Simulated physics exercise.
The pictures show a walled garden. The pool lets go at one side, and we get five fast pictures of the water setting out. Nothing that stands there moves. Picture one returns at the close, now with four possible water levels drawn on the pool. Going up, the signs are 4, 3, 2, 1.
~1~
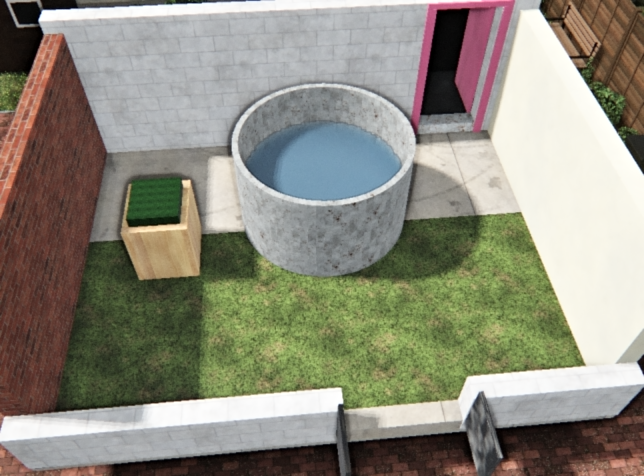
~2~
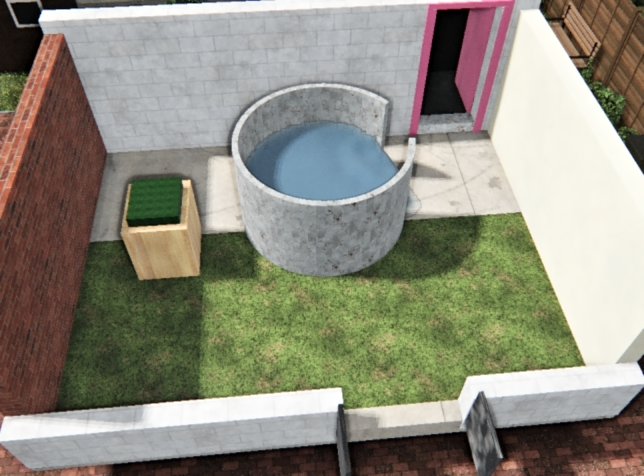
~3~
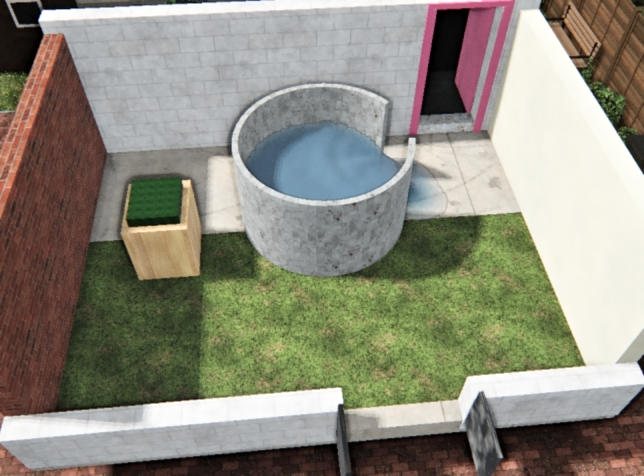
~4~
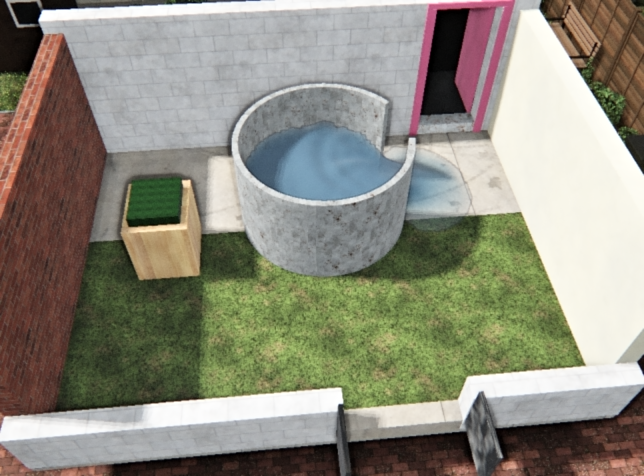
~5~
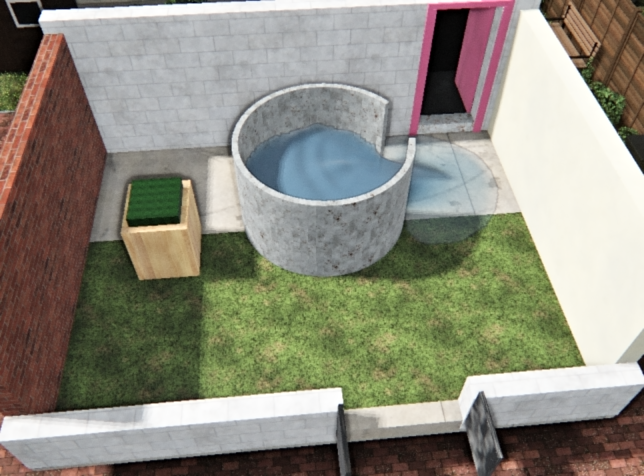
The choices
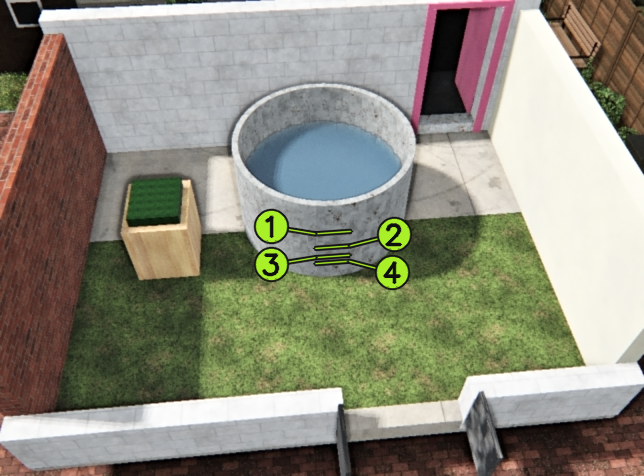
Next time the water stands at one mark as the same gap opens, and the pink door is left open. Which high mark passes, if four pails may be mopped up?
I would pick mark 3.
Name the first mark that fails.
That is mark 2.
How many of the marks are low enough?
Two of them.
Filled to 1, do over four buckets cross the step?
Yes.
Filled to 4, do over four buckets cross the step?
No, that is safe.
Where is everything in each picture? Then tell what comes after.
In the first picture, water in the pool at rest, its middle at (324, 172); foot of the pink doorway at (444, 133); open gate at (405, 380).
In the second picture, front seen at (412, 203), 1 % of the ground wet.
In the third picture, front seen at (439, 210), 3 % of the ground wet.
In the fourth picture, front seen at (445, 161), 7 % of the ground wet.
In the fifth picture, front seen at (482, 164), 12 % of the ground wet.
On the marked copy, 1 at (333, 232); 2 at (332, 247); 3 at (332, 256); 4 at (332, 262); from the bottom up 4, 3, 2, 1.
Choosing 1, dozens of bucketfuls pour in.
Choosing 2, about 8 bucketfuls get in.
Choosing 3, a bucket or two gets in.
Choosing 4, nothing gets over.
